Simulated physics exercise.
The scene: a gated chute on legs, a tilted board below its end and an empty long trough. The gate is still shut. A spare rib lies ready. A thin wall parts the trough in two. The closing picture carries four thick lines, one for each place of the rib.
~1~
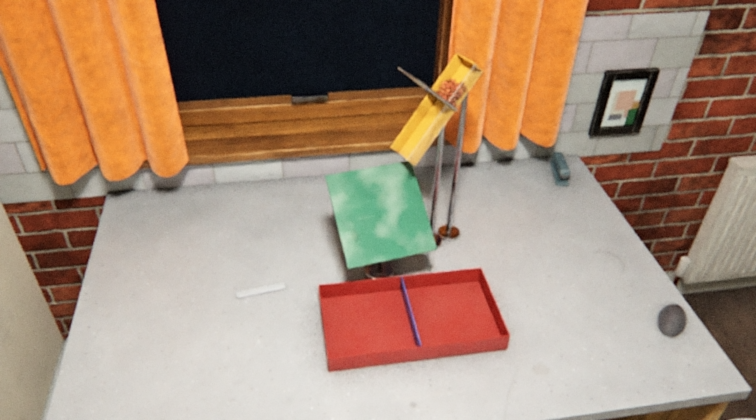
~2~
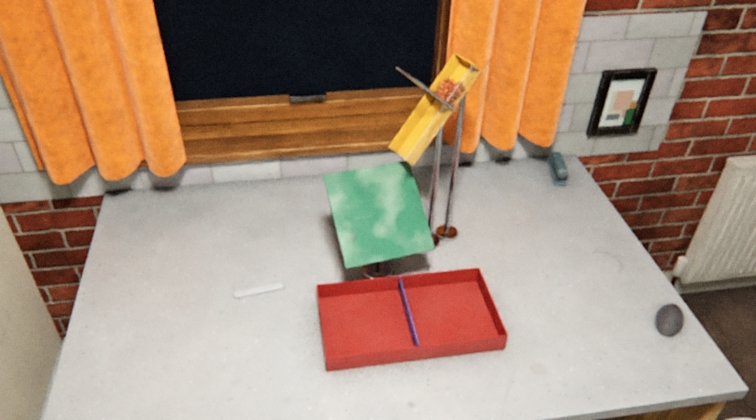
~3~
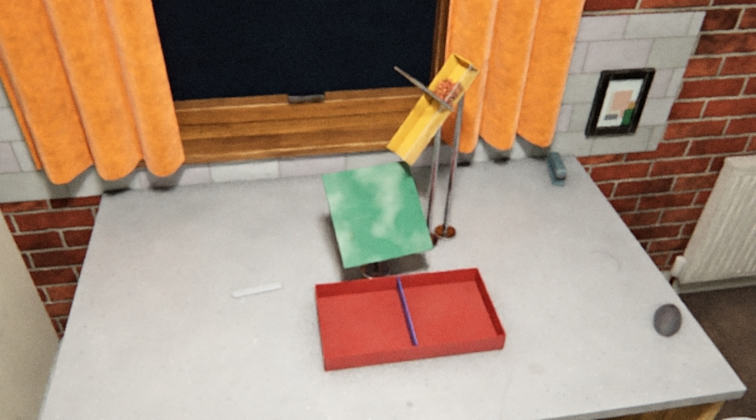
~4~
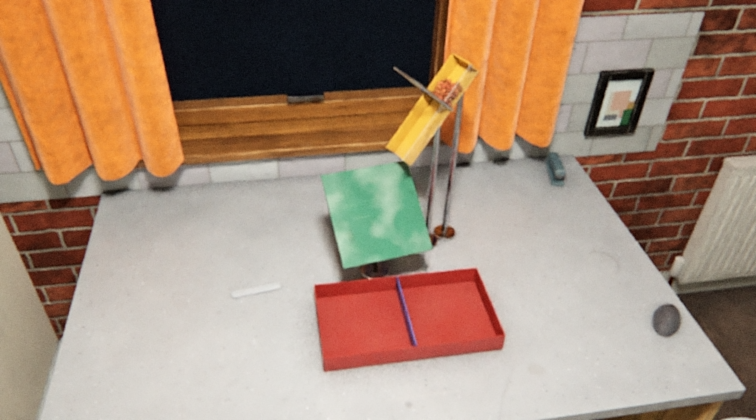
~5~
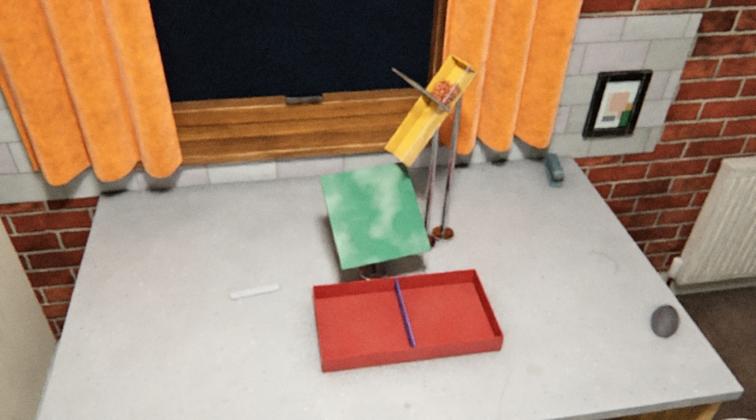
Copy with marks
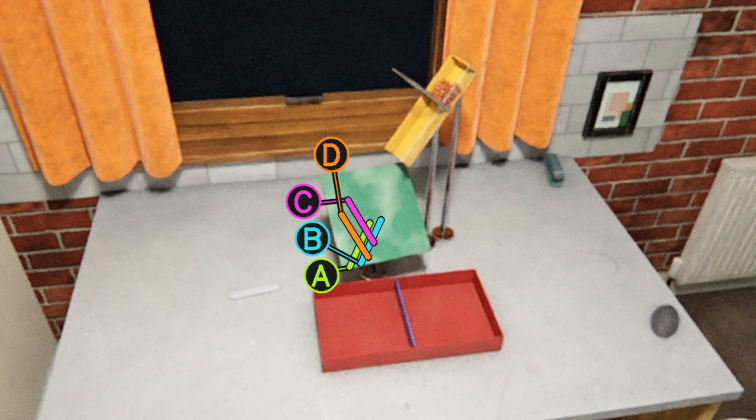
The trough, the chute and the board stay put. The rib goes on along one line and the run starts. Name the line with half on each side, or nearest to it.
Best: C.
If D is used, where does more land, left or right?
Left.
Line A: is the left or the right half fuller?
Left.
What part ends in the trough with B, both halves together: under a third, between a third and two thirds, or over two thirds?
Line B gives over two thirds.
On the marked copy, line A from (369, 222) to (349, 267); line B from (381, 219) to (360, 263); line C from (347, 199) to (373, 242); line D from (341, 214) to (368, 257).
With A, of what is caught, almost all in the left half, about a tenth in the right.
With B, of what is caught, the larger part in the left half, roughly a quarter in the right.
With C, of what is caught, roughly two thirds in the left half, roughly a third in the right.
With D, of what is caught, the larger part in the left half, about a tenth in the right.
